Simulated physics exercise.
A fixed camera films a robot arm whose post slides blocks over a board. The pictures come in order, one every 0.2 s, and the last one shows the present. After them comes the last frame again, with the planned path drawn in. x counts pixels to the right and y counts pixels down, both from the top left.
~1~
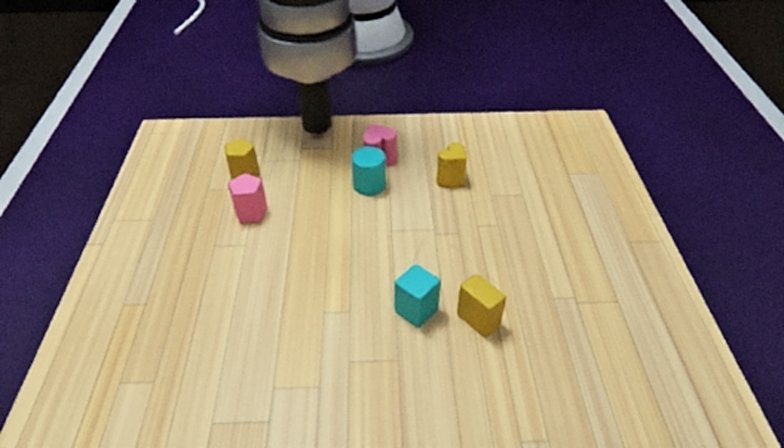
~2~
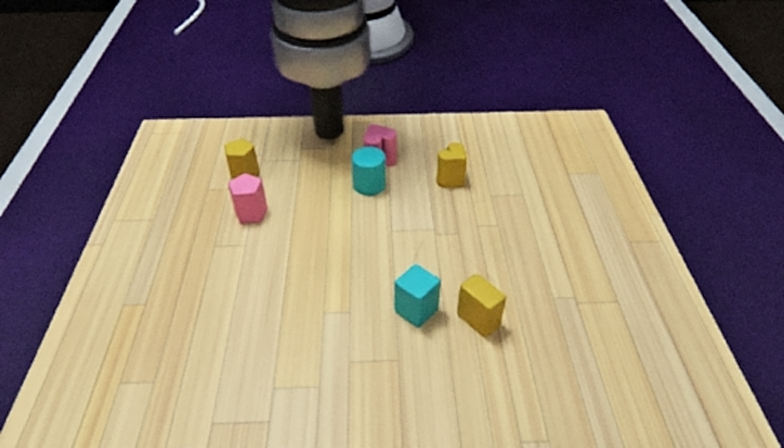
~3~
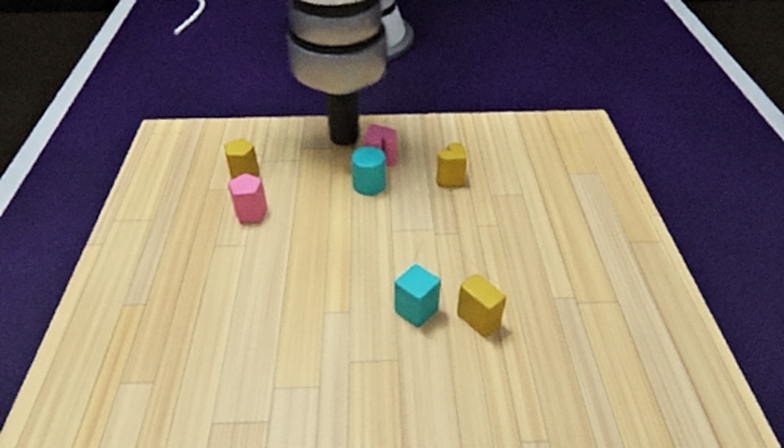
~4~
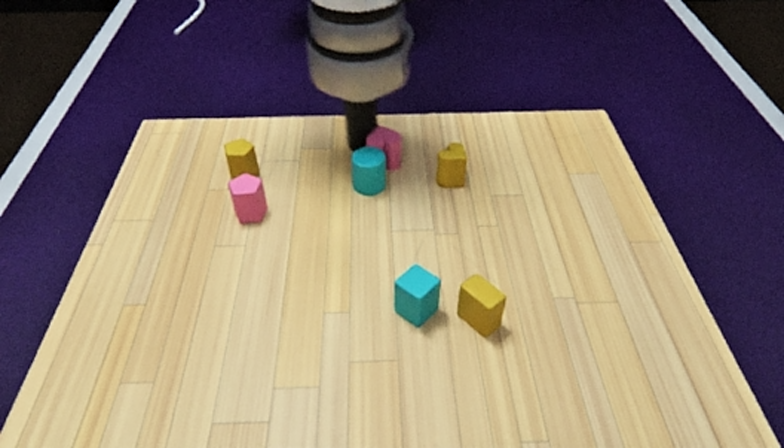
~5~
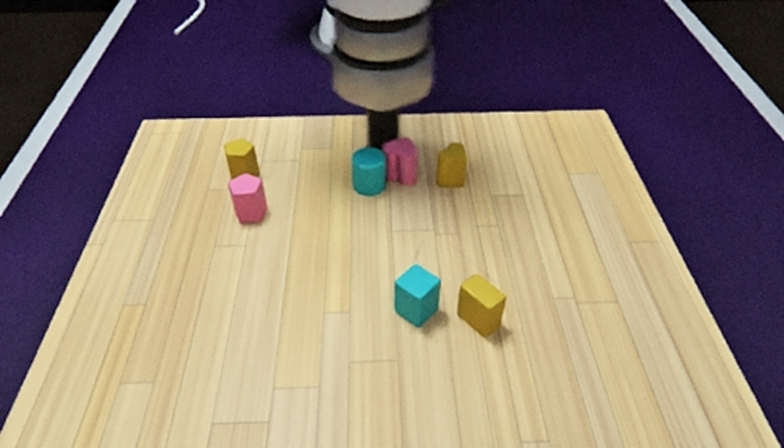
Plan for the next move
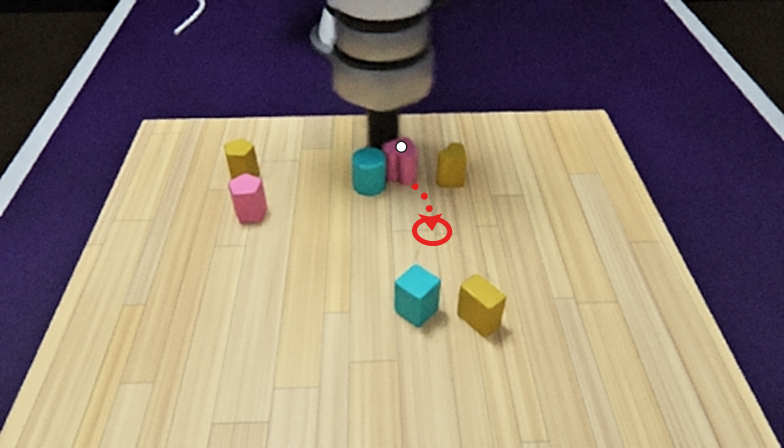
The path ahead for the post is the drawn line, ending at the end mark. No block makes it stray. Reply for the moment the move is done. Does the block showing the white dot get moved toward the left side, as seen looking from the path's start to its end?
That would be a yes.
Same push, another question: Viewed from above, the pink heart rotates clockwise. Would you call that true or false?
The statement is incorrect.
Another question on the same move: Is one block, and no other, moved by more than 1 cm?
Going by the path, yes.
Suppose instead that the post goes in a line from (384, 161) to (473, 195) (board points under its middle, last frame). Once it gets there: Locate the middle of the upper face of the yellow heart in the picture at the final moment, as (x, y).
At the end it should sit near (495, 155).
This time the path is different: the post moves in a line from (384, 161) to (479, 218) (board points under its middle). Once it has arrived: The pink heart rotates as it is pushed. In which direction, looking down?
From above, the pink heart will be seen to turn clockwise.
The line goes from (384, 161) over (407, 180) and (428, 203) to (432, 231); the dot is on the pink heart.
The first path, step by step. One third of the way, post at (408, 172); pink heart at (430, 165), turned 15° anticlockwise.
Two thirds of the way, post at (428, 195); pink heart at (458, 185), turned 35° anticlockwise.
At the end, post at (433, 223); turquoise circle unmoved; pink heart at (466, 193), turned 60° anticlockwise.
